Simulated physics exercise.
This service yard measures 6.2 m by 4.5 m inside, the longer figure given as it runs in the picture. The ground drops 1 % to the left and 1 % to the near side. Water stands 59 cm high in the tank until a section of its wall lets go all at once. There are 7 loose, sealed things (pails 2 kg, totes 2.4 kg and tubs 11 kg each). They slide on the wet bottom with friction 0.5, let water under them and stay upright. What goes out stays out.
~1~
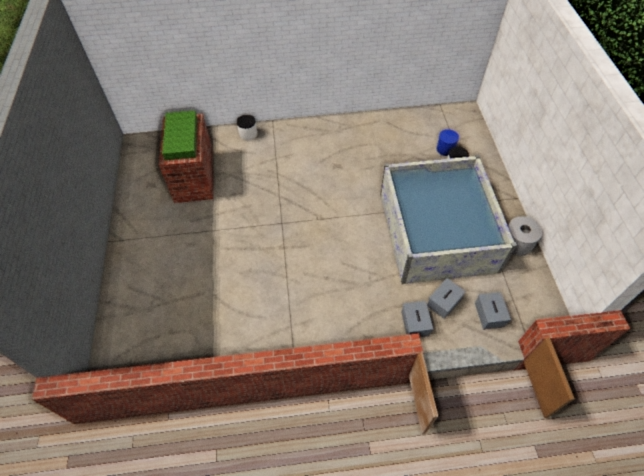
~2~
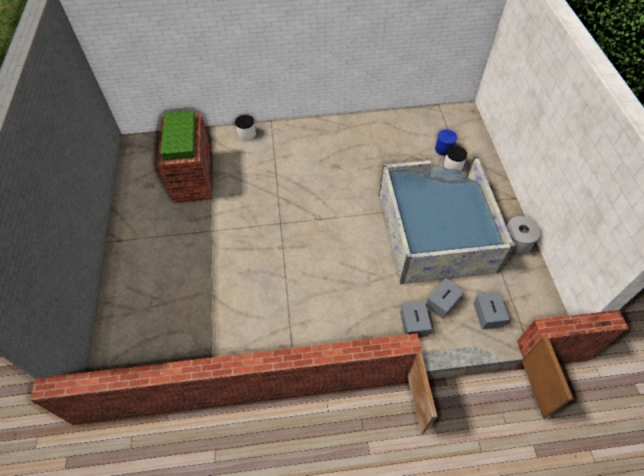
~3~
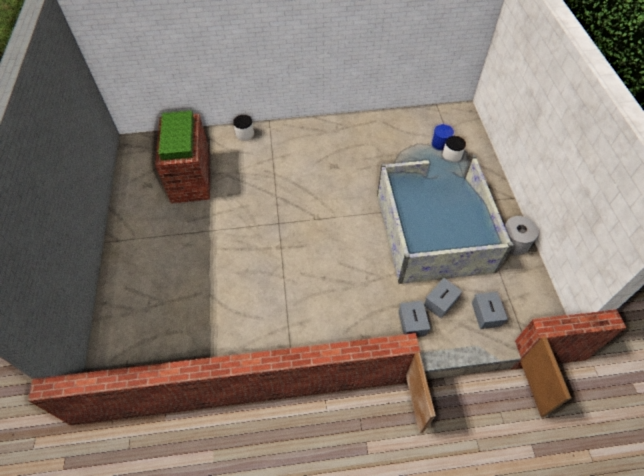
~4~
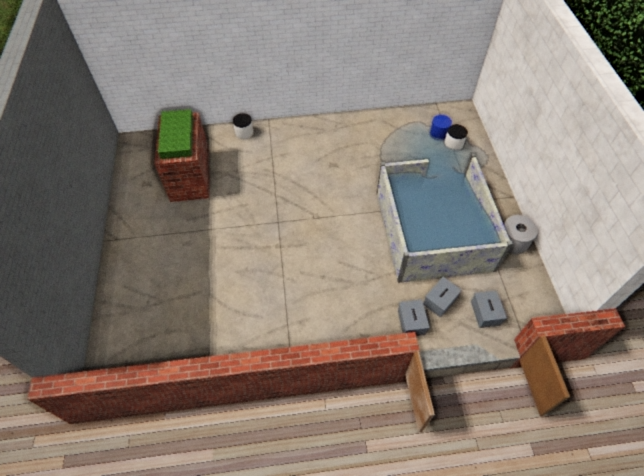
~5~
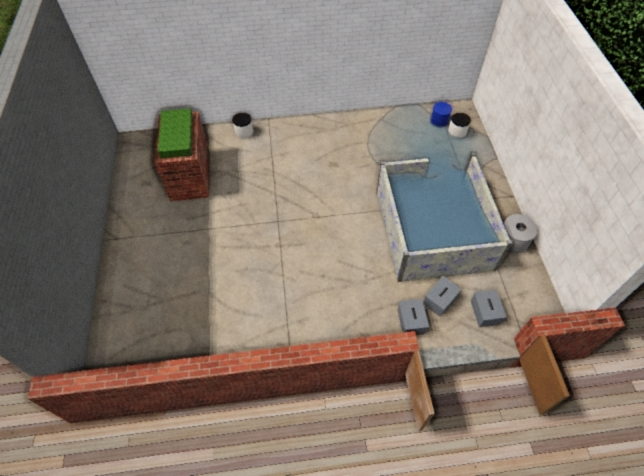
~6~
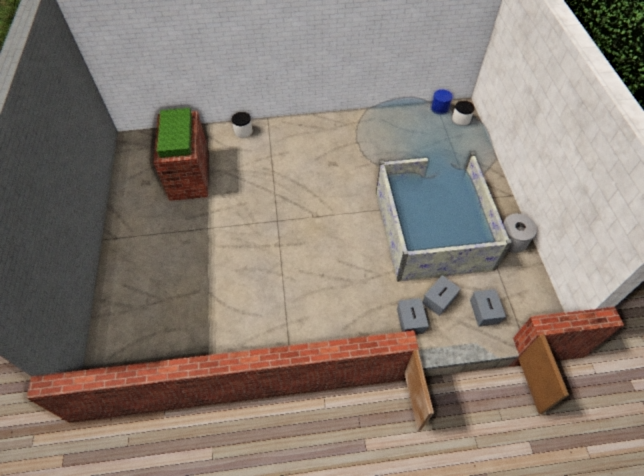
A walled yard with a pale stone floor is seen from high above its near side, the view shifting very slightly early on. A raised pool of blue water stands at the right, with grey blocks before it, blue and white pails behind, and a grass-topped brick block at the left. Water spreads from the pool's back across the floor, and the two pails slide toward the back wall.
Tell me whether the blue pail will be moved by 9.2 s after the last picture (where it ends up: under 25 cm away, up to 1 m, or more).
Blue pail gets carried off.
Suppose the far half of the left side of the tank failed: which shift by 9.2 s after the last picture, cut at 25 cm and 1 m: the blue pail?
In that case the blue pail holds its place.
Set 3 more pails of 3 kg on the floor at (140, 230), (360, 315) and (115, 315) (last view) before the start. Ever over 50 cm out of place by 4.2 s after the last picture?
In that order: Under, short of it, less.
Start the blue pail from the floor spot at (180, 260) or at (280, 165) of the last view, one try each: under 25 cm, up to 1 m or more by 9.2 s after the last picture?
In that order: It travels far; it ends far away.
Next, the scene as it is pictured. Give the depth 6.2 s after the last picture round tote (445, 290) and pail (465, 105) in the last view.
About 2 and 8 cm.
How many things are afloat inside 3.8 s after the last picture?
2 of them.
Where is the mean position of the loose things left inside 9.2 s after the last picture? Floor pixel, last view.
Near (303, 242).
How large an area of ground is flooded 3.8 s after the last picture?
About 18 m2.
Then, 1.2 s after the last picture the blue pail is near (447, 87), 0.9 m from its start, afloat; 0 of 7 are out; 2 afloat.
Then, 3.8 s after the last picture the blue pail is near (330, 110), 1.9 m from its start, afloat; 0 of 7 are out; 2 afloat.
Then, 6.2 s after the last picture the blue pail is near (215, 143), 3.7 m from its start, afloat; 0 of 7 are out; 3 afloat.
Then, 9.2 s after the last picture the blue pail is near (215, 164), 3.7 m from its start, afloat; 1 of 7 are out; 4 afloat.
